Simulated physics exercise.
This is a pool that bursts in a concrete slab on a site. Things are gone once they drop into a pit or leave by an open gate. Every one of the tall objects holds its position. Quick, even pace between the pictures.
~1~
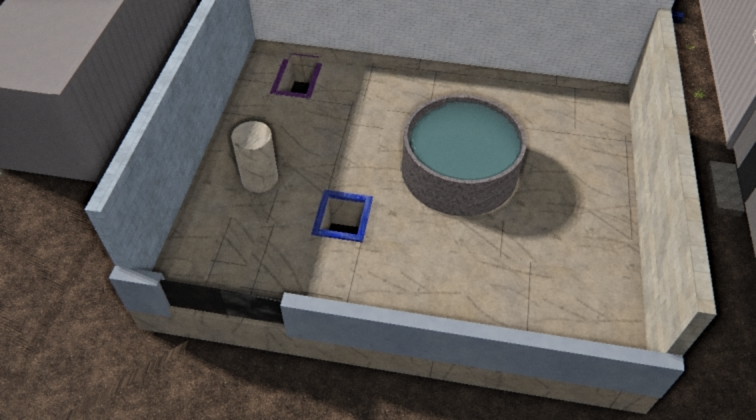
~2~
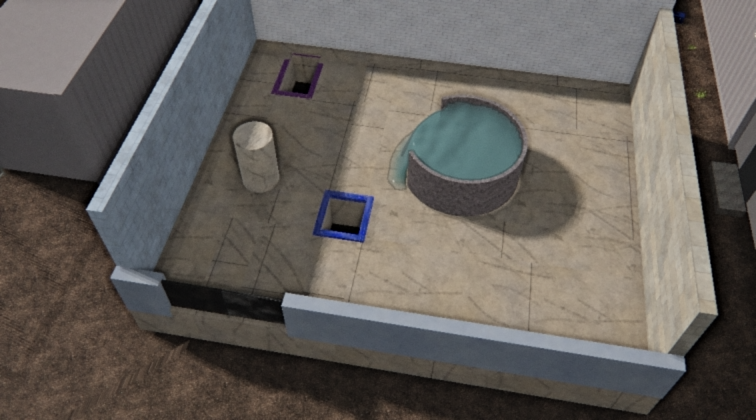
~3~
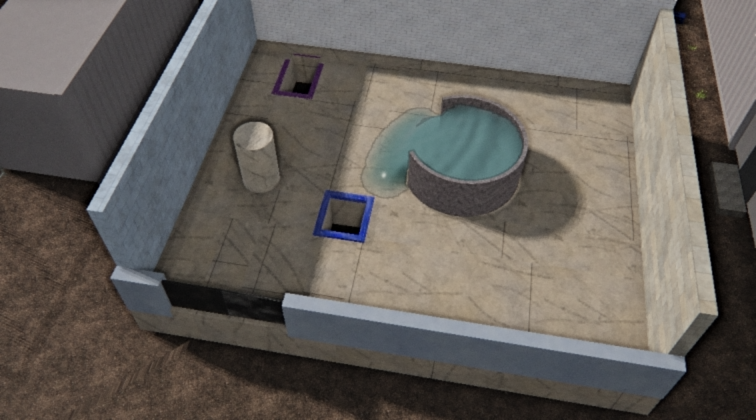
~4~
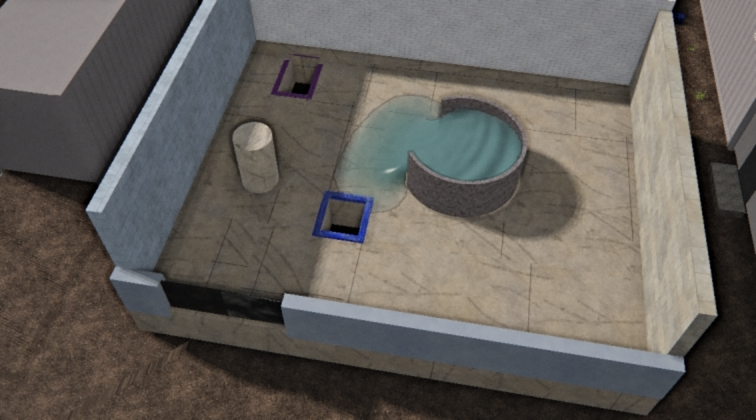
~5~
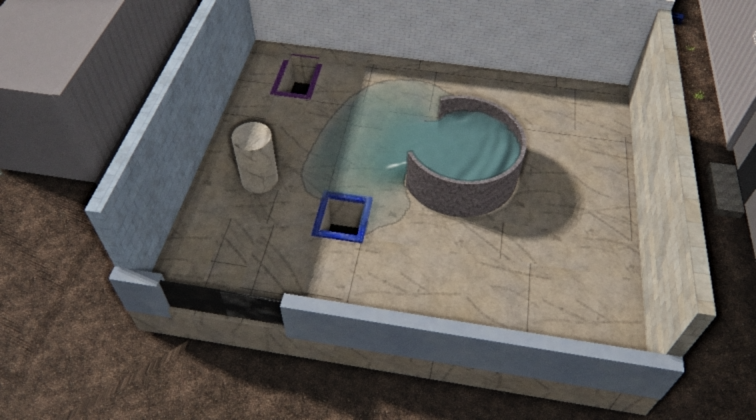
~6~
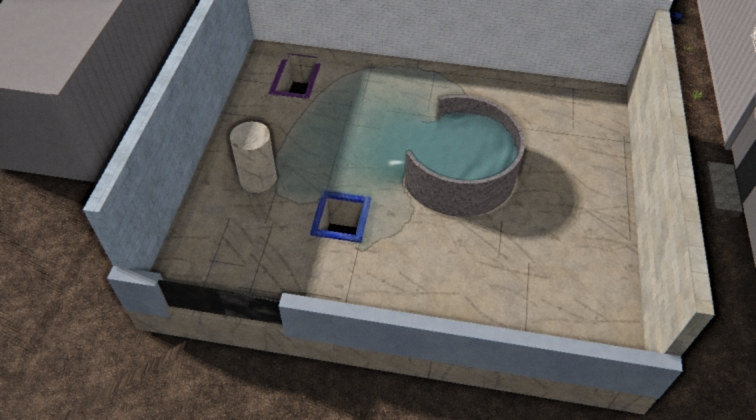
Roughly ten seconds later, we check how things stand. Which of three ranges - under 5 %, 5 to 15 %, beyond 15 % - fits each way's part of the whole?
One by one: Gate: Smaller than five per cent; purple pit: Greater than fifteen per cent; blue pit: Smaller than five per cent.
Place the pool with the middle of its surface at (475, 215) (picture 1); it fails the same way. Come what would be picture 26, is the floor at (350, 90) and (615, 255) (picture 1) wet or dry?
Submerged, spared.
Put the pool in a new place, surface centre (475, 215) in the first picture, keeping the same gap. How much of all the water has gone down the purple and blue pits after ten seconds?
Tally in per cent: Purple pit 25, blue pit 30.
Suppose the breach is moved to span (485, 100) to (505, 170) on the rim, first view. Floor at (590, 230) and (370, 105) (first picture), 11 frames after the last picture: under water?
The first ends up soaked, the second ends up unsoaked.
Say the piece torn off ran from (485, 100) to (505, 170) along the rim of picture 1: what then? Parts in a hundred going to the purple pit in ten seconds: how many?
The purple pit gets 12 per cent.
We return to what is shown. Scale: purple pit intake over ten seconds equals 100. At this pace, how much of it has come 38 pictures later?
Around 85 in a hundred.
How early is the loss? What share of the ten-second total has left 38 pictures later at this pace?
By my reckoning, 85 %.
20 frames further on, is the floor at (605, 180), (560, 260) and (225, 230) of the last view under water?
Point by point: Unwetted; unwetted; swamped.
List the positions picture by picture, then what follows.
Still water in the round pool at (464, 139), in the first frame.
Water pours out at (412, 143) and has run to a hidden place, in the second frame.
The front is at a hidden place, out from the gap at (412, 145), in the third frame.
Water pours out at (411, 147) and has run to (345, 192), in the fourth frame.
Water pours out at (410, 147) and has run to (310, 187), in the fifth frame.
Water pours out at (409, 147) and has run to (276, 170), in the sixth frame.
A moment on, water covers 30 % of the floor; the gate 0 %, the purple pit 3 %, the blue pit 1 %.
Next, water covers 40 % of the floor; the gate 0 %, the purple pit 9 %, the blue pit 2 %.
Then, water covers 45 % of the floor; the gate 0 %, the purple pit 20 %, the blue pit 2 %.
Later, water covers 55 % of the floor; the gate 0 %, the purple pit 38 %, the blue pit 2 %.
In the end, water covers 75 % of the floor; the gate 0 %, the purple pit 46 %, the blue pit 2 %.
